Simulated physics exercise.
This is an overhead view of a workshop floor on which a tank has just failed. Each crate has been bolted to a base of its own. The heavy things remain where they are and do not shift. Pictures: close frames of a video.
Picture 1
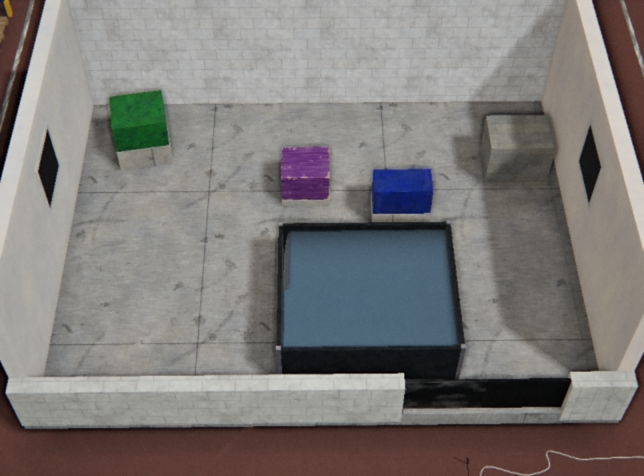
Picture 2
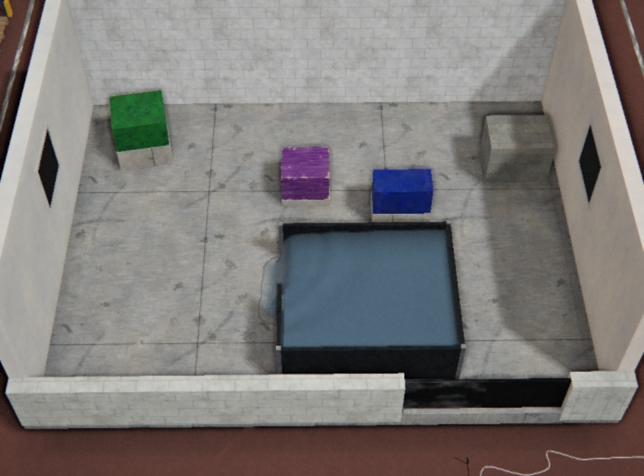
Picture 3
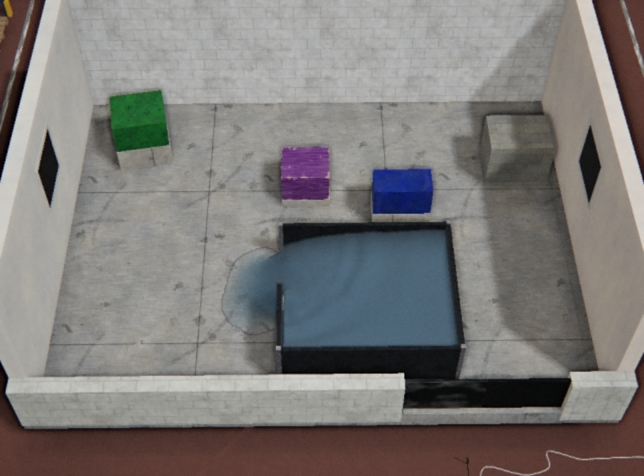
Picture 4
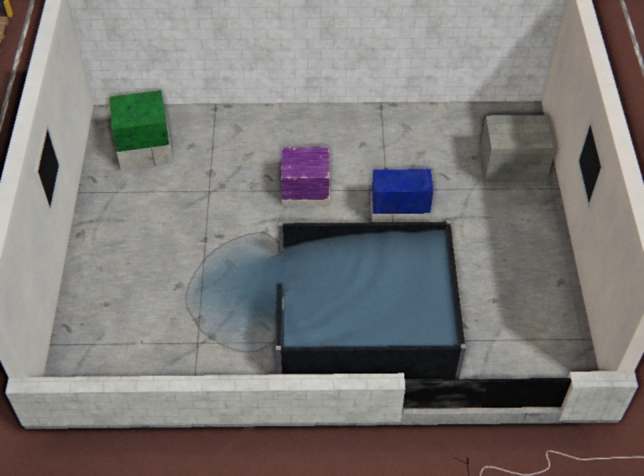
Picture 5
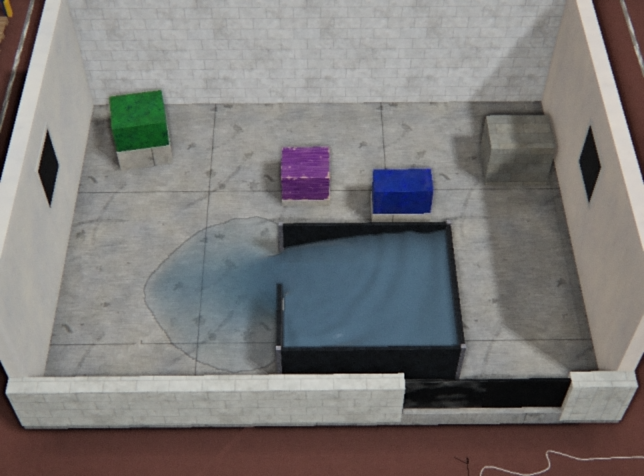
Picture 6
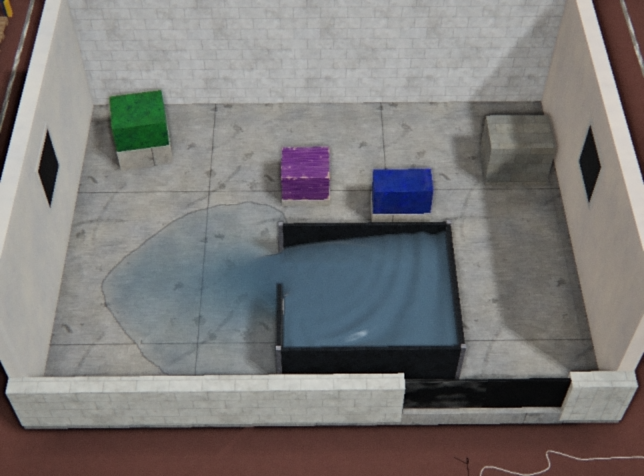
The clip opens on an overhead view of a walled workshop floor with green, purple, blue and grey blocks around a still, dark-sided tank of water. Water then emerges through a gap in the tank's left side and spreads leftward across the floor in a widening, rounded pool, while ripples cross the tank and the blocks stay still.
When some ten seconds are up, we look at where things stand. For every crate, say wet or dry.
Green crate - dry; blue crate - dry; purple crate - dry.
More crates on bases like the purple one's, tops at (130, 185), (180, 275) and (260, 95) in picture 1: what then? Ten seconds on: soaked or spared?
Listed order: Flooded / flooded / flooded.
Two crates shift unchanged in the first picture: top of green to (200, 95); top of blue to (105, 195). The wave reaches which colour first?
Answer: The one in blue.
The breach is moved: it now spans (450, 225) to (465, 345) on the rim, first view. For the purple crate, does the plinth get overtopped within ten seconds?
Result - purple crate: Flooded.
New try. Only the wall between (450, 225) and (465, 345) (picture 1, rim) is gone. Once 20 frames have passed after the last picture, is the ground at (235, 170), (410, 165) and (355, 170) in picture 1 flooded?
Spot one spared, spot two inundated, spot three inundated.
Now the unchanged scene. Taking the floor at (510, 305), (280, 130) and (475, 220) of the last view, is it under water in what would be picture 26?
First spared, second spared, third spared.
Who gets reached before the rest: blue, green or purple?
Simply the purple crate.
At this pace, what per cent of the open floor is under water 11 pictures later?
Roughly 40 %.
A moment on, water covers 35 % of the floor; the green crate water round its plinth, the blue crate not reached, the purple crate water round its plinth.
Next, water covers 40 % of the floor; the green crate water round its plinth, the blue crate not reached, the purple crate water round its plinth.
Then, water covers 40 % of the floor; the green crate water round its plinth, the blue crate not reached, the purple crate water round its plinth.
Later, water covers 75 % of the floor; the green crate water round its plinth, the blue crate water round its plinth, the purple crate water round its plinth.
In the end, water covers 95 % of the floor; the green crate stayed above the water, the blue crate stayed above the water, the purple crate stayed above the water.
